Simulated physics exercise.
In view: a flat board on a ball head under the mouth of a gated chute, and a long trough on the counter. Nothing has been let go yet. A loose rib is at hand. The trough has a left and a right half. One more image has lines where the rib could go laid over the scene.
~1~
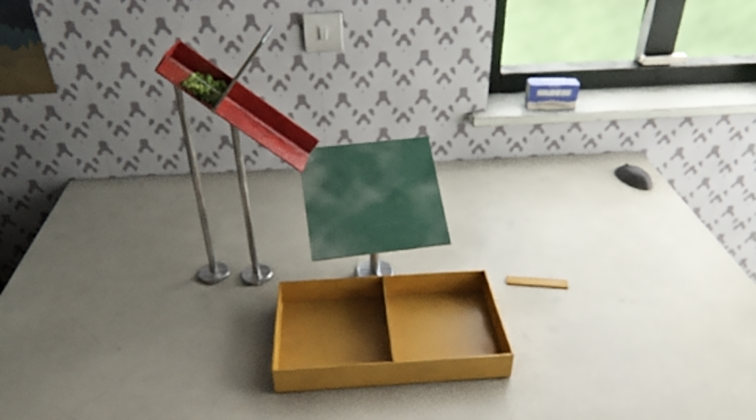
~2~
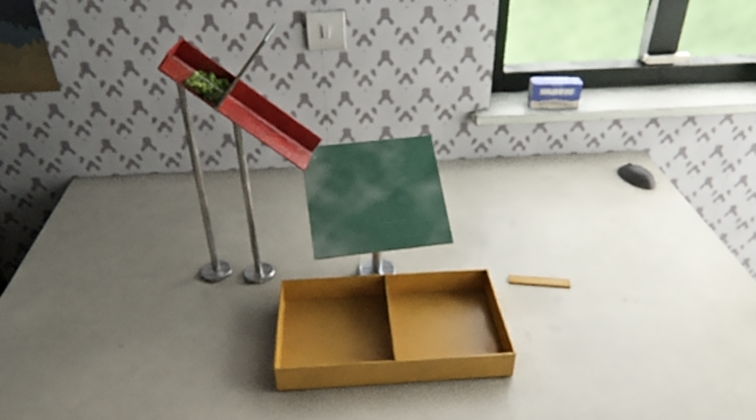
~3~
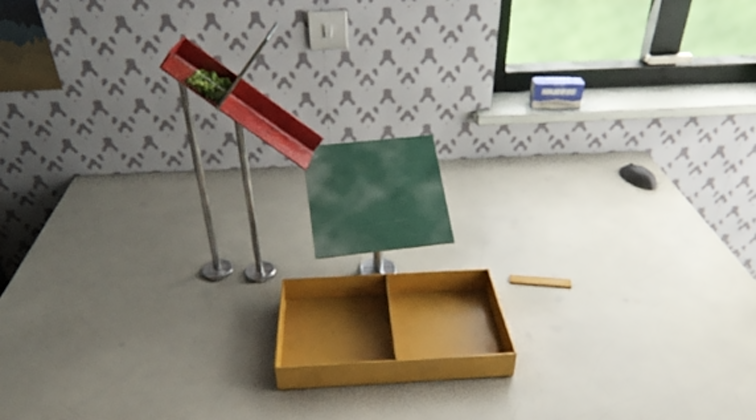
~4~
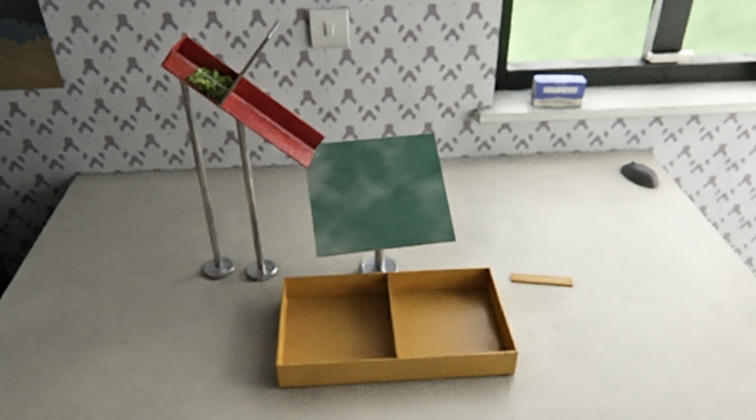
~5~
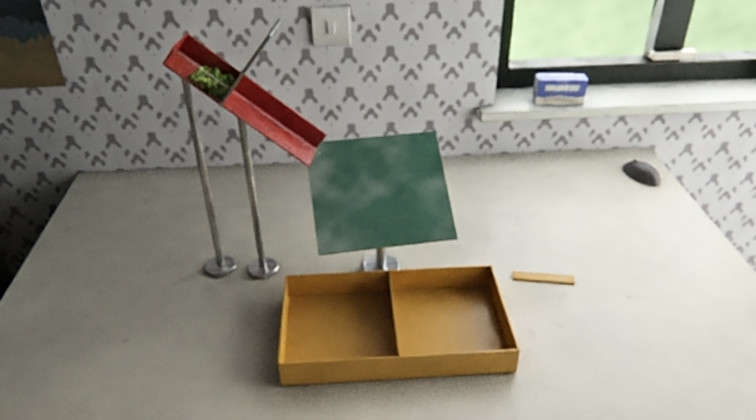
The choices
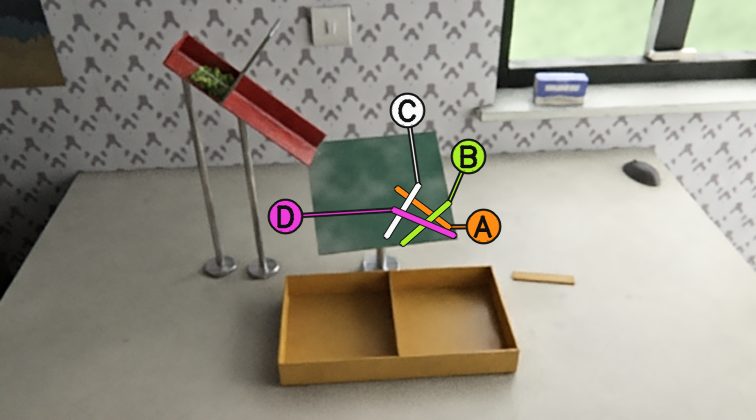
A pale counter against a wall with a repeating grey pattern, beside a window, is seen from the front and slightly above. A red chute holding a green load slopes down to the right on two metal posts, next to a tilted green board above an orange-brown trough with two halves, with a loose strip to its right. The objects stay still while the camera drifts very slightly.
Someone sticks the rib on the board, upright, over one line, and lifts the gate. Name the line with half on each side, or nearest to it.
Line B.
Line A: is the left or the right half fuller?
More lands on the right.
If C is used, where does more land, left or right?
More lands on the left.
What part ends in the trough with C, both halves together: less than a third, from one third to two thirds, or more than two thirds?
Line C gives more than two thirds.
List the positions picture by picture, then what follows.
The first picture shows load behind the gate (210, 89), dried peas; lip of the chute (306, 163), sloping fairly steeply.
The second picture shows middle of the board (376, 194), tilted fairly steeply; middle of its low edge (385, 251); of its high edge (367, 141).
The third picture shows front corners of the trough (275, 367) and (516, 353); front end of its middle wall (397, 360).
The fourth picture shows middle of the load (216, 84); lip (311, 159).
The fifth picture shows middle of the load (218, 83); lip (313, 157).
On the marked copy, line A from (397, 188) to (448, 226); line B from (448, 203) to (403, 243); line C from (418, 185) to (386, 236); line D from (394, 210) to (453, 235).
For line A, of what is caught, about a tenth in the left half, the larger part in the right.
For line B, of what is caught, roughly a third in the left half, roughly two thirds in the right.
For line C, of what is caught, the larger part in the left half, roughly a quarter in the right.
For line D, of what is caught, roughly a quarter in the left half, the larger part in the right.
